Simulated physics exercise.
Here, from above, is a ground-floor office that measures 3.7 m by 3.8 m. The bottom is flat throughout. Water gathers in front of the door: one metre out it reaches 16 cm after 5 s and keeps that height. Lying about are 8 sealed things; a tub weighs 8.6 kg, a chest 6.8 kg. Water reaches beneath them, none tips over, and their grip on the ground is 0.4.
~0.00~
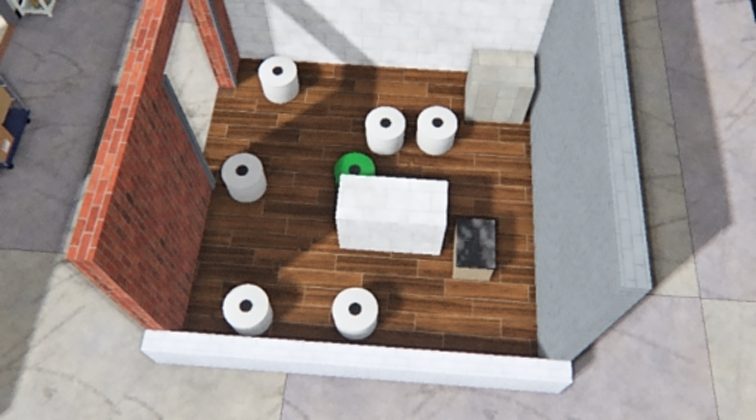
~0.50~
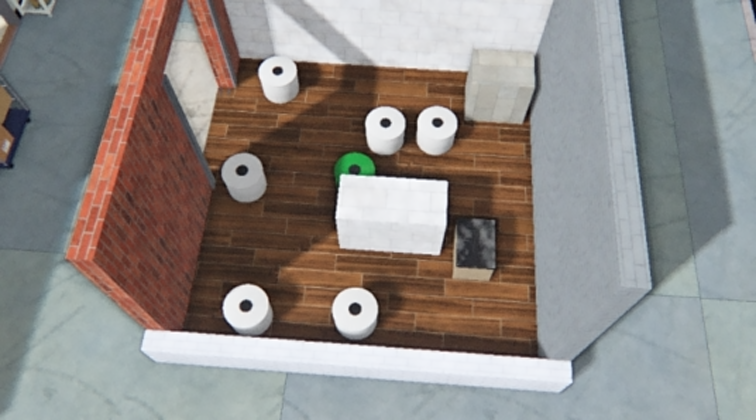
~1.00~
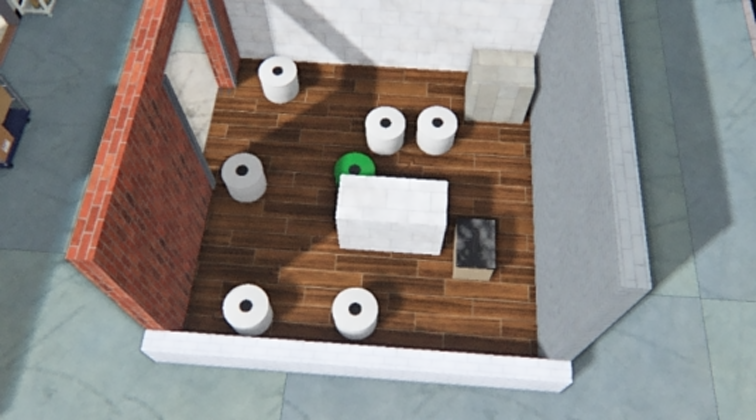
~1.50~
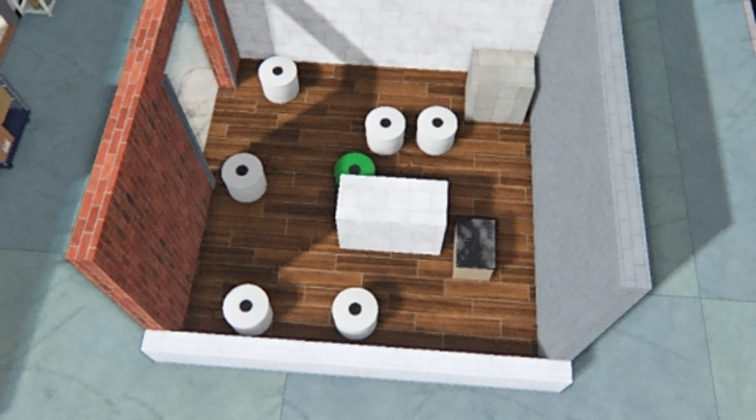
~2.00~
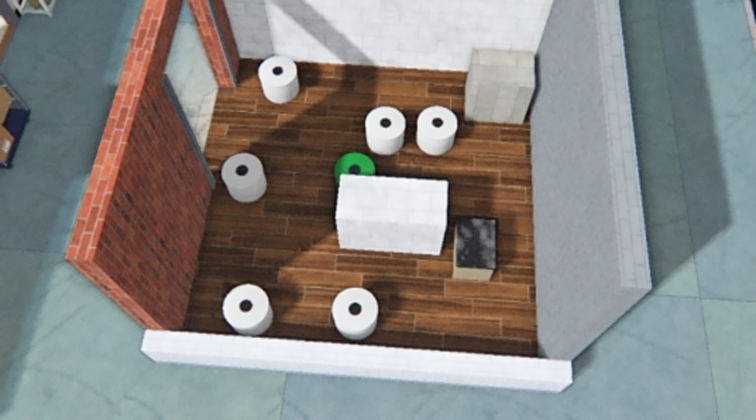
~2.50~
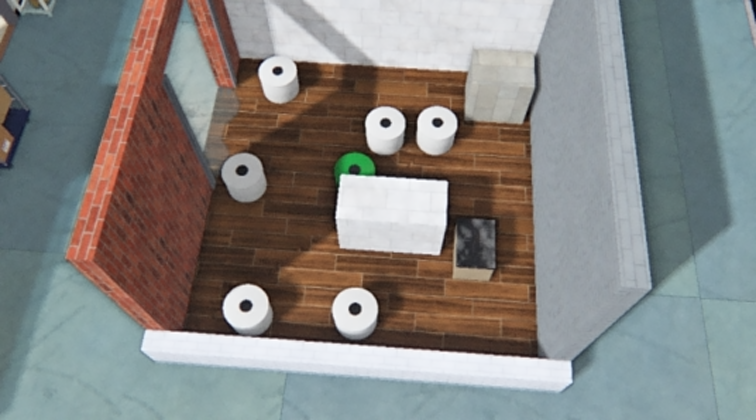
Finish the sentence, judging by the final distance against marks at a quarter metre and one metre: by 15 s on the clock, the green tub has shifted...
It has shifted more than one metre.
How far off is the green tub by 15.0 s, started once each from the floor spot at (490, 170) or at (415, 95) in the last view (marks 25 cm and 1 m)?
Try one - it is swept a long way; try two - it is swept a long way.
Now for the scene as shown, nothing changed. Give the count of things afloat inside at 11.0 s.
I count 5.
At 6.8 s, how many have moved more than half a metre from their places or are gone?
By then 1.
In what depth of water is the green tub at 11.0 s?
Roughly 11 cm deep.
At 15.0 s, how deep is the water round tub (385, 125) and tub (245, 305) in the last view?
I'd estimate 11 cm for the first and 13 cm for the second.
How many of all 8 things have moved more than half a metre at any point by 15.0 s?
The number is 7.
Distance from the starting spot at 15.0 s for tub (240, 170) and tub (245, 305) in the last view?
In that order: 60 cm, 50 cm.
After 3.5 s the green tub is near (355, 170), 0.0 m from its start, aground; 0 afloat.
After 6.8 s the green tub is near (406, 179), 0.6 m from its start, afloat; 1 afloat.
After 11.0 s the green tub is near (484, 334), 2.3 m from its start, afloat; 5 afloat.
After 15.0 s the green tub is near (244, 295), 1.8 m from its start, afloat; 8 afloat.
